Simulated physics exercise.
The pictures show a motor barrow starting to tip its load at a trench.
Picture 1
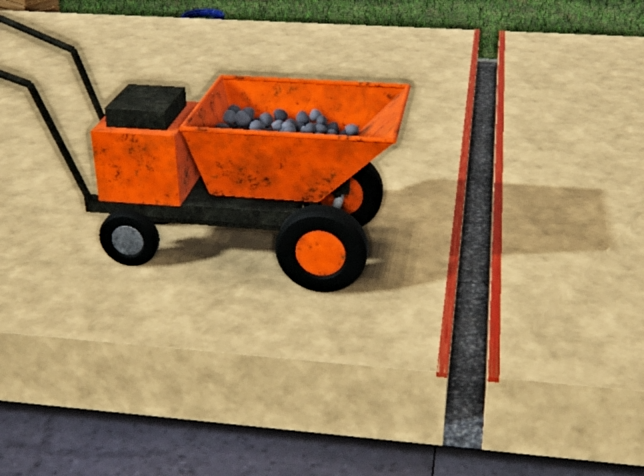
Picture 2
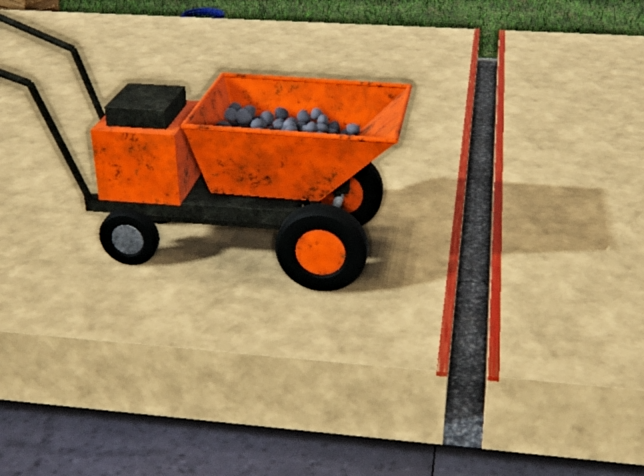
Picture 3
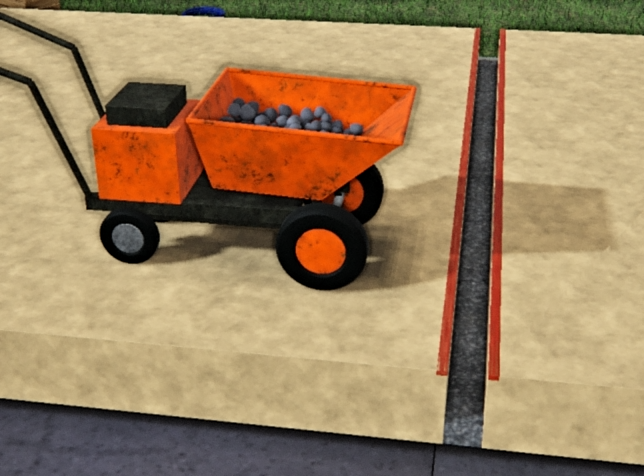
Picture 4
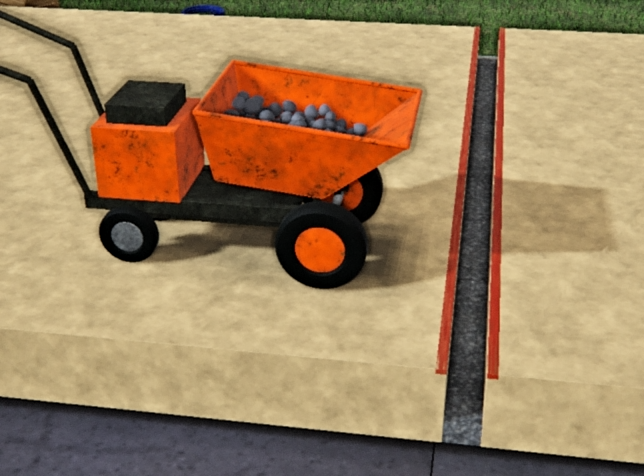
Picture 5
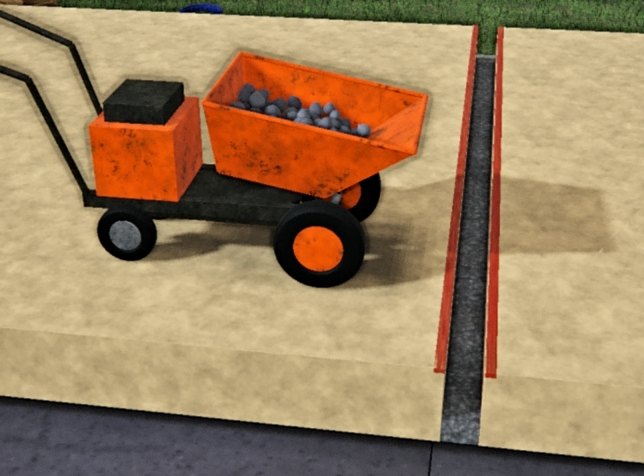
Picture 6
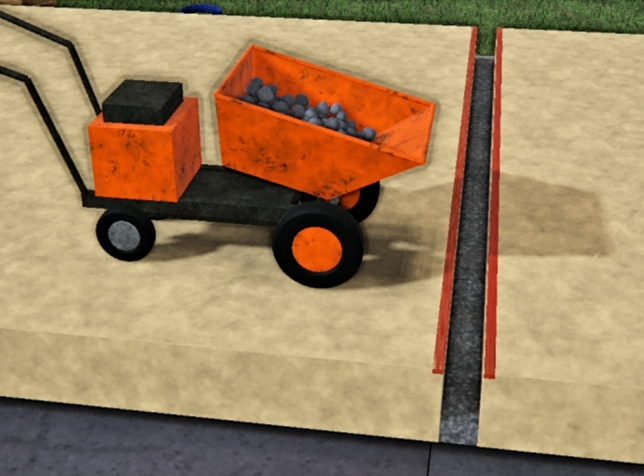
An orange motor barrow loaded with round grey cobbles stood left of a narrow, red-edged trench, and its skip gradually tilted toward the right, the back rising and the front lip lowering.
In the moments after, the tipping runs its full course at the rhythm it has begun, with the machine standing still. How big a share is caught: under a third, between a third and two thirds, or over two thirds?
In the trench: Between a third and two thirds.
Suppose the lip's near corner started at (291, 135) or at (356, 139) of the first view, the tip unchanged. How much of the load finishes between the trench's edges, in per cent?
About 30 and 60 per cent.
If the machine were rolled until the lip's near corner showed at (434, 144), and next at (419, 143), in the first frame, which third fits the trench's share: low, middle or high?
The first try: Below one third. The second: Under a third.
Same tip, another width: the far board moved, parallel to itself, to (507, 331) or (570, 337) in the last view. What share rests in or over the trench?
About 80 and 100 per cent.
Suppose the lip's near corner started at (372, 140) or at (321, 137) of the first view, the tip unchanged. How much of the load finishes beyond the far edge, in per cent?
About 20 and 10 per cent.
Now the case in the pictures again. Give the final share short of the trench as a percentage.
Roughly 0 in a hundred.
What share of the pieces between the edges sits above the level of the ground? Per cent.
Close to 5 per cent.
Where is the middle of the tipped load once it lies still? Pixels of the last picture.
Close to (480, 274).
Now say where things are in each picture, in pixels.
Lip of the skip at (394, 141), level; top of the load at (284, 135), round cobbles; first edge of the trench at (446, 329); far edge at (495, 333), the trench under half as wide as the skip, and about as deep as wide, in the first frame.
Lip of the skip at (395, 141), level; top of the load at (285, 133), in the second frame.
Lip of the skip at (401, 143), tipped barely; top of the load at (261, 124), in the third frame.
Lip of the skip at (407, 147), tipped a little; top of the load at (266, 119), in the fourth frame.
Lip of the skip at (414, 153), tipped a little; top of the load at (259, 121), in the fifth frame.
Lip of the skip at (423, 163), tipped clearly; top of the load at (266, 117); first edge of the trench at (443, 325); far edge at (491, 330), in the sixth frame.
Soon, skip tipped steeply; all in the skip.
A while on, skip tipped steeply; most in the skip; a small part in or heaped over the trench; a small part beyond it.
Towards the end, skip tipped right over; a small part in the skip; about half in or heaped over the trench; about half beyond it.
Finally, skip tipped right over; about half in or heaped over the trench; about half beyond it.
